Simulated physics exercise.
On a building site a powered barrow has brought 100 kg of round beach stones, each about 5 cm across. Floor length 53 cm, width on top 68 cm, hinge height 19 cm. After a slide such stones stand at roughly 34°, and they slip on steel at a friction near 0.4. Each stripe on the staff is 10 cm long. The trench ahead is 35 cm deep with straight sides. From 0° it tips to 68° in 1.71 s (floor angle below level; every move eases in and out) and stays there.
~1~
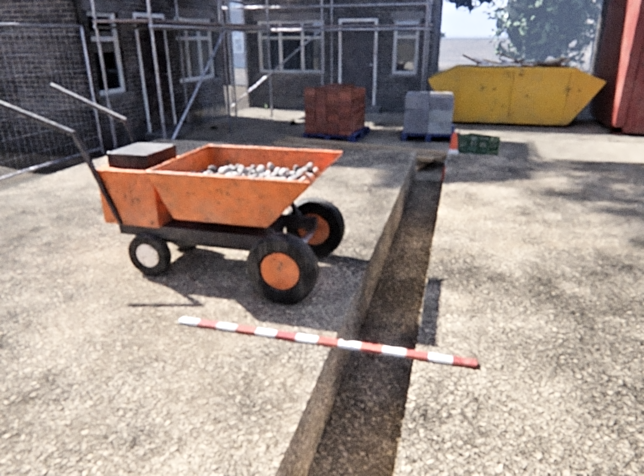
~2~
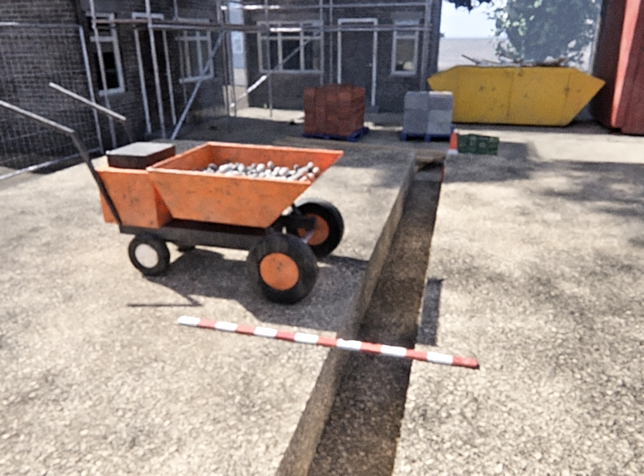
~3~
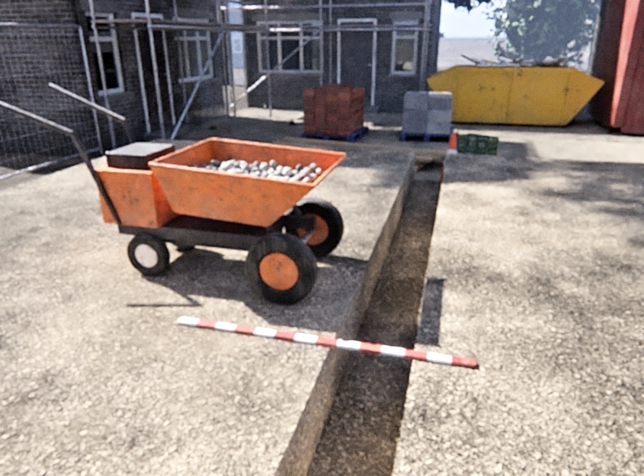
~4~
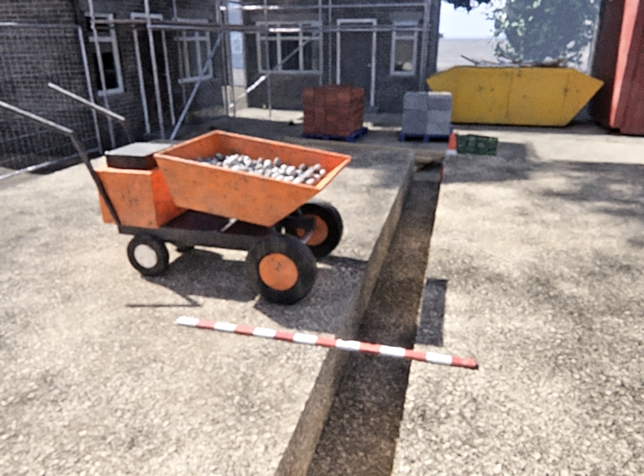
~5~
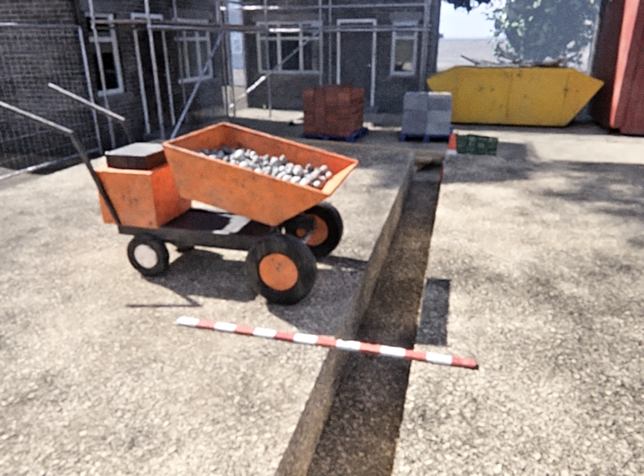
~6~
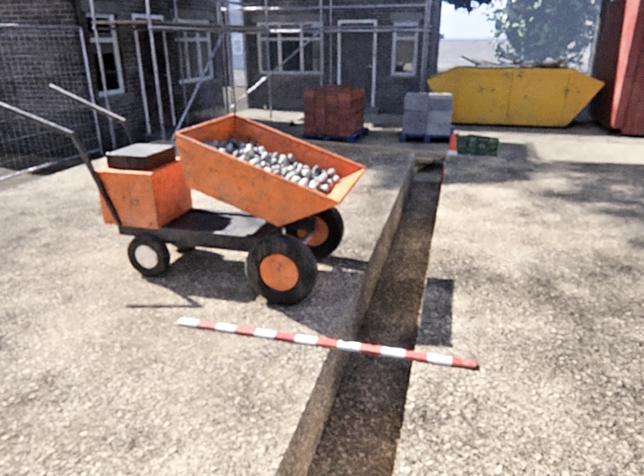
The clip opens on an orange barrow loaded with rounded stones, standing left of a narrow straight trench on a building site, a red-and-white staff lying across the gap. Its tray sits level, then slowly tilts, the rear rising and the front lip dipping rightward, while the wheels stay still.
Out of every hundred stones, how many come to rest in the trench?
Some 55 per cent of it.
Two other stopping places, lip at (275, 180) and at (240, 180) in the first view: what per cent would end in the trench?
Near 100 per cent from the first place, 90 from the second.
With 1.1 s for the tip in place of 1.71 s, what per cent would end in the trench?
In that case some 50 per cent.
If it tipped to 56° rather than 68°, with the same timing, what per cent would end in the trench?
In that case some 70 per cent.
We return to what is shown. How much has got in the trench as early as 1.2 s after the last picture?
About 35 per cent by then.
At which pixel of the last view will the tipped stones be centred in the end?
Their middle is at about (417, 328).
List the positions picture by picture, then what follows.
In the first frame, the tray is at 0°, its lip at (310, 184); the top of the load is at (278, 171).
In the second frame, the tray is at 1°, its lip at (311, 184); the top of the load is at (261, 170).
In the third frame, the tray is at 4°, its lip at (315, 186); the top of the load is at (244, 167).
In the fourth frame, the tray is at 8°, its lip at (321, 190); the top of the load is at (223, 160).
The fifth frame shows lip at (329, 196), floor tilted 13°, highest stones at (223, 153).
In the sixth frame, the tray is at 19°, its lip at (339, 203); the top of the load is at (227, 145).
Then, 0.7 s after the last picture the floor is at 57°, 100 % in the tray; the foremost stones are at (386, 225).
Then, 1.2 s after the last picture the floor is at 68°, 29 % in the tray, 37 % in the trench, 34 % past the trench; the foremost stones are at (503, 301).
Then, 1.6 s after the last picture the floor is at 68°, 5 % in the tray, 49 % in the trench, 46 % past the trench; the foremost stones are at (561, 291).
Then, 3.5 s after the last picture the floor is at 68°, 0 % in the tray, 55 % in the trench, 45 % past the trench; the foremost stones are at (581, 288).
